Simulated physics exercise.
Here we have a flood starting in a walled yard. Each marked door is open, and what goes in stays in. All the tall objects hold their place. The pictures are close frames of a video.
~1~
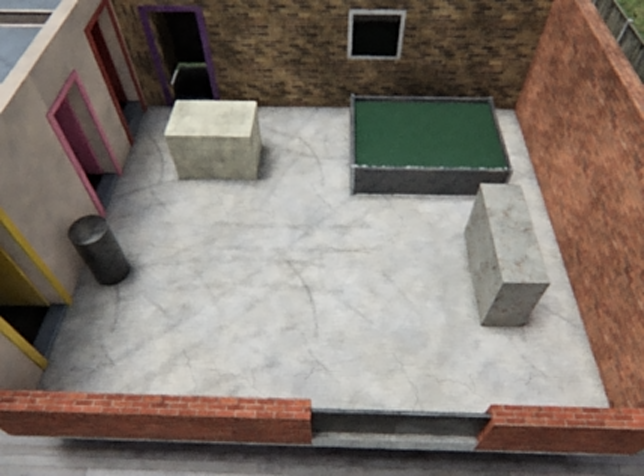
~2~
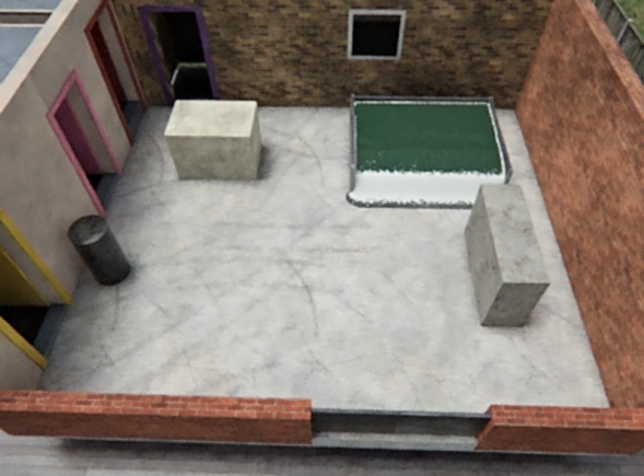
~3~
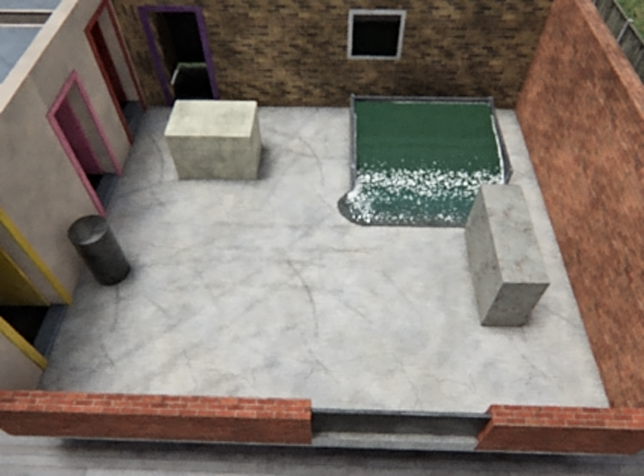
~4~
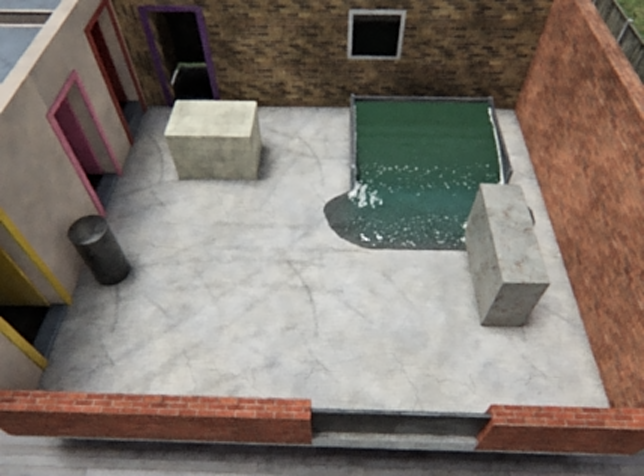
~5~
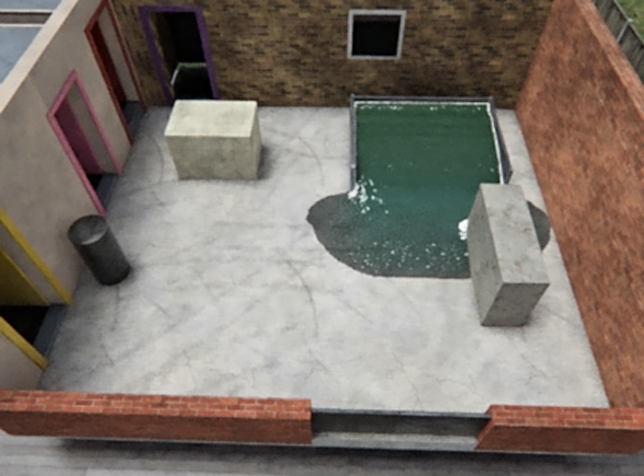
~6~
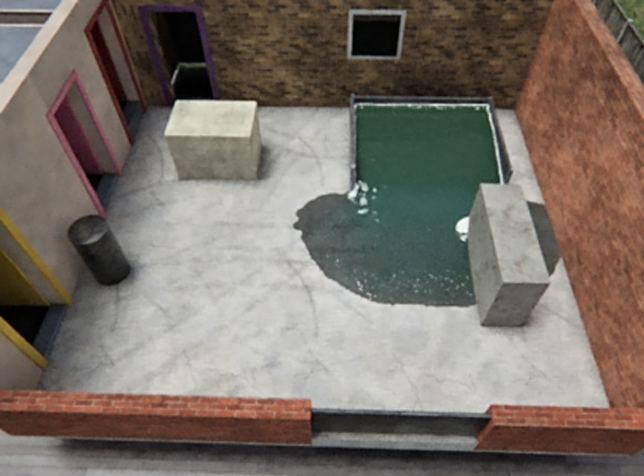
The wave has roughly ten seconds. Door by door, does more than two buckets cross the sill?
One by one: The yellow door floods; the pink door holds within the limit; the purple door holds within the limit; the red door holds within the limit.
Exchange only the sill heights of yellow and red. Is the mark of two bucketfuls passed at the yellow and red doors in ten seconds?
In short: Yellow keeps below it, red holds.
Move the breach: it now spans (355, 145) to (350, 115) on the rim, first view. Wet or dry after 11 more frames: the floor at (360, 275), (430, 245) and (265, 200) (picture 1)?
In that order: Clear, free of water, covered.
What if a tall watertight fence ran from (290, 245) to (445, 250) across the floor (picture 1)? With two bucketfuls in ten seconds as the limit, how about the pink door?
My reading: Pink passes that mark.
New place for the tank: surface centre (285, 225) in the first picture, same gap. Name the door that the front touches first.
The yellow one.
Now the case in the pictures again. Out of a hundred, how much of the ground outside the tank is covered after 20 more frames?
Close to 55 %.
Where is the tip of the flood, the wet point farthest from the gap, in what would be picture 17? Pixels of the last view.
Close to (230, 417).
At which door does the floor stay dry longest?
I say the purple one.
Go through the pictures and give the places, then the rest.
The open tank at (425, 134) is whole and still, in the first picture.
Water pours out at (427, 186) and has run to a hidden place, in the second picture.
Water pours out at (427, 187) and has run to a hidden place, in the third picture.
Water pours out at (427, 188) and has run to a hidden place, in the fourth picture.
Water pours out at (427, 188) and has run to (331, 246), in the fifth picture.
The front is at (361, 290), out from the gap at (427, 188), in the sixth picture.
A moment on, water covers 30 % of the floor; the yellow door not reached, the pink door not reached, the purple door not reached, the red door not reached.
Next, water covers 45 % of the floor; the yellow door not reached, the pink door not reached, the purple door not reached, the red door not reached.
Then, water covers 55 % of the floor; the yellow door not reached, the pink door not reached, the purple door not reached, the red door not reached.
Later, water covers 70 % of the floor; the yellow door far over two buckets in, the pink door wet at the sill, nothing in, the purple door not reached, the red door not reached.
In the end, water covers 90 % of the floor; the yellow door far over two buckets in, the pink door wet at the sill, nothing in, the purple door wet at the sill, nothing in, the red door wet at the sill, nothing in.
